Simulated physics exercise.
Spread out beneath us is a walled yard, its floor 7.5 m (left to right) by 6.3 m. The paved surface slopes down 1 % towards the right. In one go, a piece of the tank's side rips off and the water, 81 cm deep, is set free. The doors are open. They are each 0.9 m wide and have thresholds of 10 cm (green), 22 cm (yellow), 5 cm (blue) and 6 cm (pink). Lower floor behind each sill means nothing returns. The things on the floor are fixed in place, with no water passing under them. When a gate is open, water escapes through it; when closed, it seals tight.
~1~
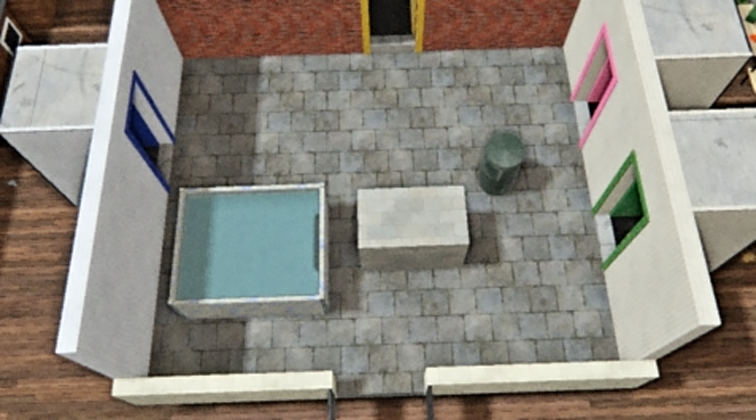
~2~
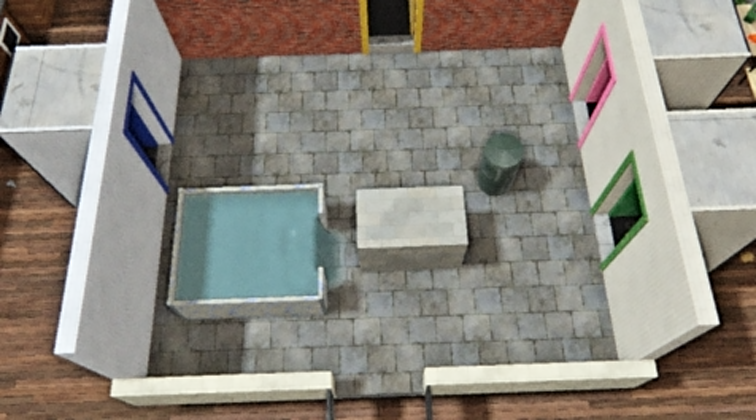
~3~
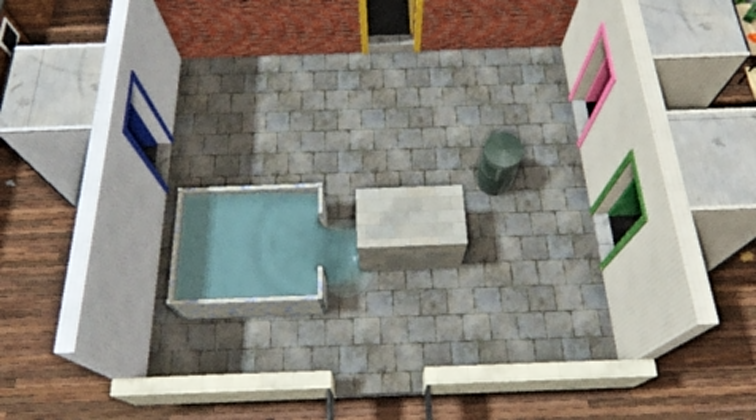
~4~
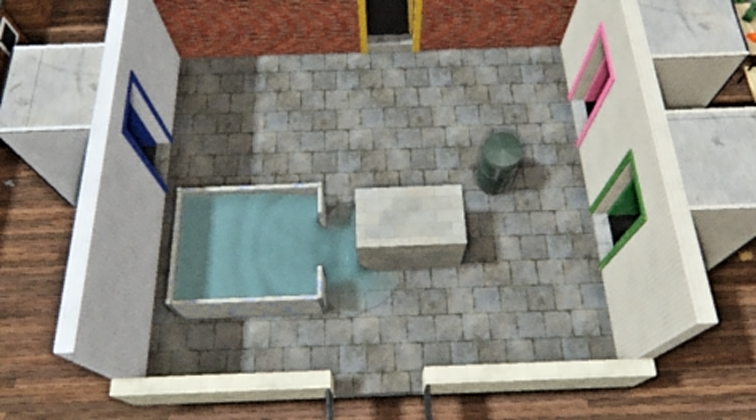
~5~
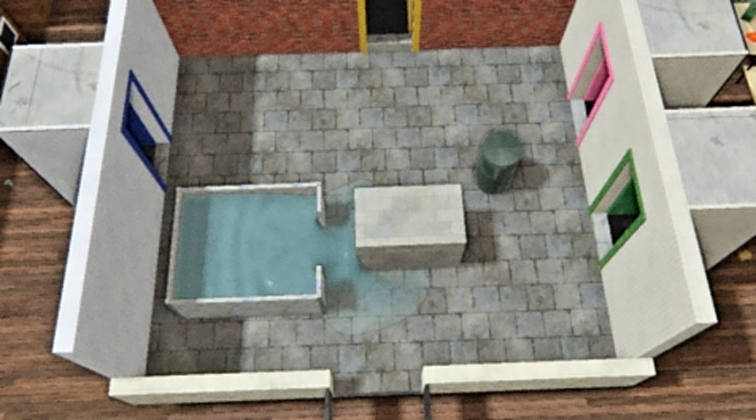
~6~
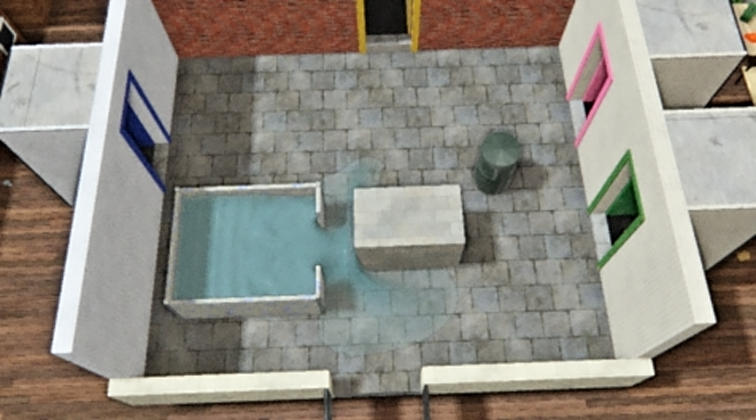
In a walled yard paved with grey stone, a tank of blue-green water stands on the left, beside a pale block and a dark green barrel. Part of the tank's right side opens and water pours through the gap, reaching the block, then spreads thinly across the paving around its near and far sides.
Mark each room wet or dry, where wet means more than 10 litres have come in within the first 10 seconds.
Green door - dry, yellow door - dry, blue door - dry, pink door - wet.
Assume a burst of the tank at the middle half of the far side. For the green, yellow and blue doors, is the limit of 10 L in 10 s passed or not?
Then green does not exceed it, yellow does not exceed it, blue exceeds it.
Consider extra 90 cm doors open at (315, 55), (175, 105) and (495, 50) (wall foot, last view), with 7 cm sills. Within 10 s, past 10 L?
Check each in turn: The first succeeds, the second fails, the third succeeds.
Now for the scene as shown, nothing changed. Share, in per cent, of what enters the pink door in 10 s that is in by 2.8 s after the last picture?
0 percent or so by then.
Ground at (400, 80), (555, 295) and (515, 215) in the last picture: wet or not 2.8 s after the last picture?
Respectively: Got hit, got hit, was missed.
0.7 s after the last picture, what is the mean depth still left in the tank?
57 cm.
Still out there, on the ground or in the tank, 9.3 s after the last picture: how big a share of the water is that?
78 %.
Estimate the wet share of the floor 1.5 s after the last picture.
Roughly 50 % of the floor.
Then, 0.7 s after the last picture water covers 30 % of the floor and is deepest (64 cm) near (357, 250); green door not reached, yellow door not reached, blue door not reached, pink door not reached.
Then, 1.5 s after the last picture water covers 50 % of the floor and is deepest (48 cm) near (357, 250); green door not reached, yellow door 17 cm at the sill, 0 L in, blue door not reached, pink door not reached.
Then, 2.8 s after the last picture water covers 60 % of the floor and is deepest (40 cm) near (346, 250); green door 7 cm at the sill, 0 L in, yellow door 11 cm at the sill, 0 L in, blue door not reached, pink door not reached.
Then, 5.3 s after the last picture water covers 85 % of the floor and is deepest (25 cm) near (346, 250); green door 6 cm at the sill, 0 L in, yellow door 8 cm at the sill, 0 L in, blue door 3 cm at the sill, 0 L in, pink door 10 cm at the sill, 7 L in.
Then, 9.3 s after the last picture water covers 95 % of the floor and is deepest (14 cm) near (357, 260); green door 5 cm at the sill, 0 L in, yellow door 8 cm at the sill, 0 L in, blue door 2 cm at the sill, 0 L in, pink door 9 cm at the sill, 42 L in.
